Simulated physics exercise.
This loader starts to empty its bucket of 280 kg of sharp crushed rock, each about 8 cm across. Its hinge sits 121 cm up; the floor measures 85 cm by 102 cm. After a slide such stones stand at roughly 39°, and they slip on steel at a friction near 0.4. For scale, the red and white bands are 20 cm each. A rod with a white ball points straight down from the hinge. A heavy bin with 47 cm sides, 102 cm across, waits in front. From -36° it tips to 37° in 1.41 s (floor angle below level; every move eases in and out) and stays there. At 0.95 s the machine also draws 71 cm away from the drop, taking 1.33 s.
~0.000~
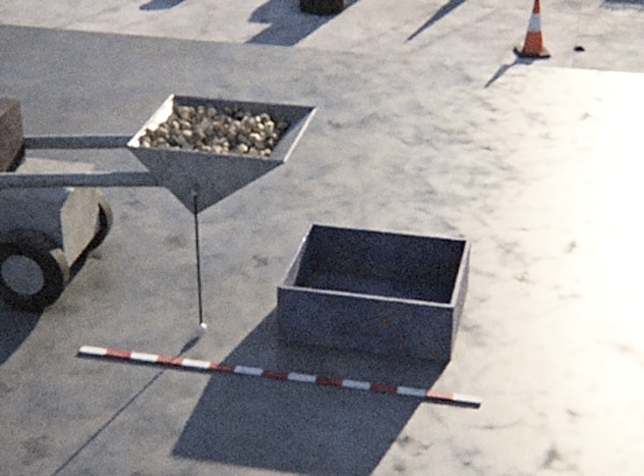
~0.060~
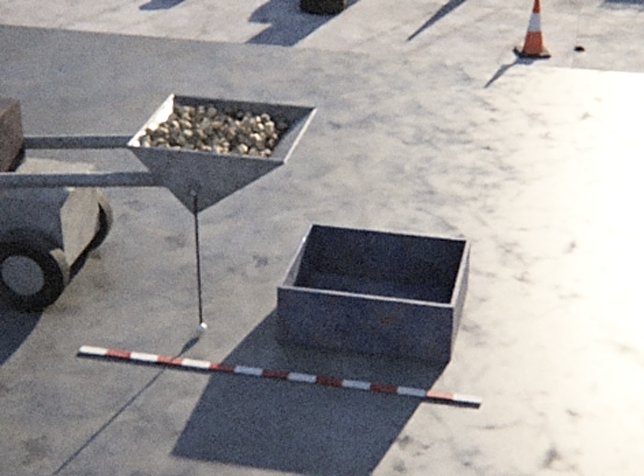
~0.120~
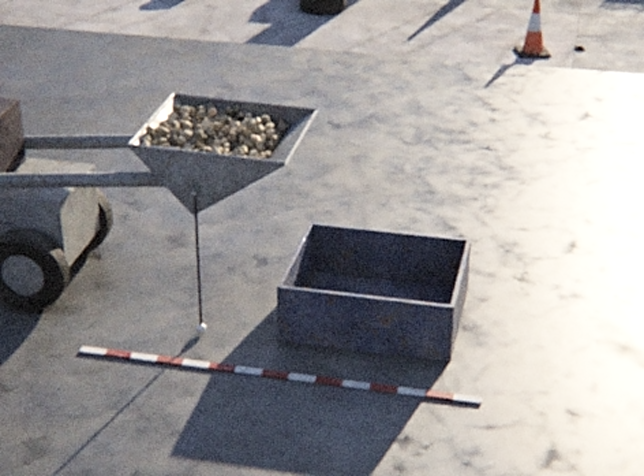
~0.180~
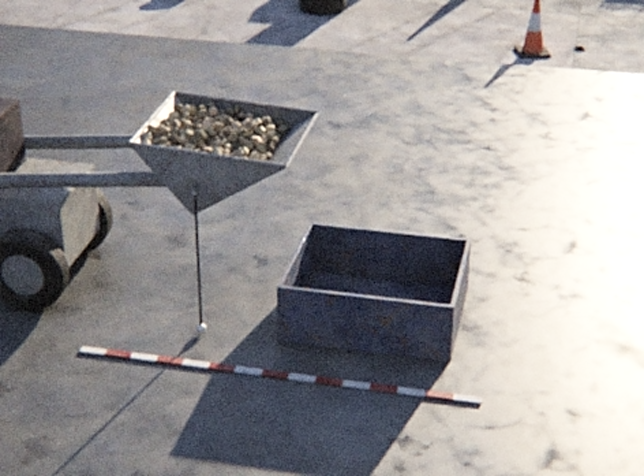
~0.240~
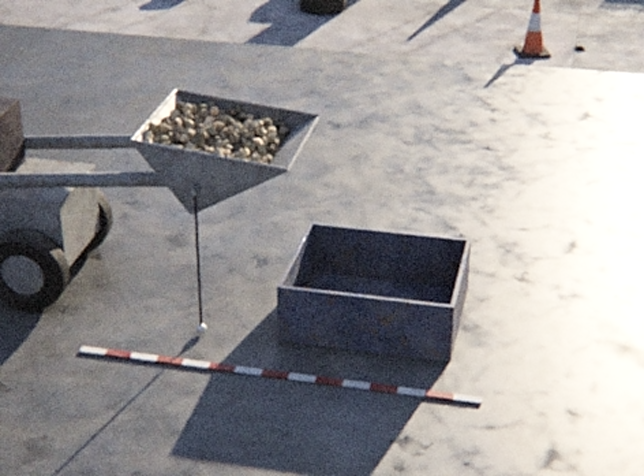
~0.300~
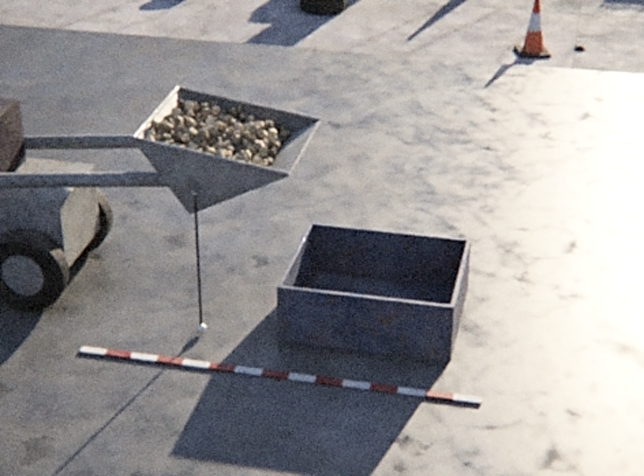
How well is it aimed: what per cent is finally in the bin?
Roughly 10 per cent ends in the bin.
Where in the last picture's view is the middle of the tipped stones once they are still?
Their middle is at about (265, 296).
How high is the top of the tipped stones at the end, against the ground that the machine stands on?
About 42 cm above it.
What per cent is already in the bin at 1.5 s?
Some 5 per cent.
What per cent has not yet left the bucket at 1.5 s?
It holds some 40 per cent.
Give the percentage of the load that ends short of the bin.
Some 90 per cent of the load.
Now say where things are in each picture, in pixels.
In the first picture, lip at (284, 162), floor tilted -36°, highest stones at (229, 122).
In the second picture, the bucket is at -36°, its lip at (284, 162); the top of the load is at (229, 122); the stones move at 0.0 m/s on average.
In the third picture, the bucket is at -35°, its lip at (285, 164); the top of the load is at (207, 122); the stones move at 0.1 m/s on average.
In the fourth picture, lip at (286, 167), floor tilted -33°, highest stones at (196, 118); the stones move at 0.1 m/s on average.
In the fifth picture, lip at (288, 170), floor tilted -30°, highest stones at (198, 117); the stones move at 0.2 m/s on average.
In the sixth picture, the bucket is at -27°, its lip at (289, 175); the top of the load is at (191, 115); the stones move at 0.2 m/s on average.
After 1.1 s the floor is at 26°; 100 % in the bucket; the foremost stones are at (284, 201).
After 1.5 s the floor is at 37°; 40 % in the bucket, 54 % short of the bin, 6 % in the bin; the foremost stones are at (329, 301).
After 2.7 s the floor is at 37°; 0 % in the bucket, 89 % short of the bin, 8 % in the bin, 3 % beside or beyond the bin; the foremost stones are at (397, 328).
After 5.3 s the floor is at 37°; 0 % in the bucket, 89 % short of the bin, 8 % in the bin, 3 % beside or beyond the bin; the foremost stones are at (397, 328).
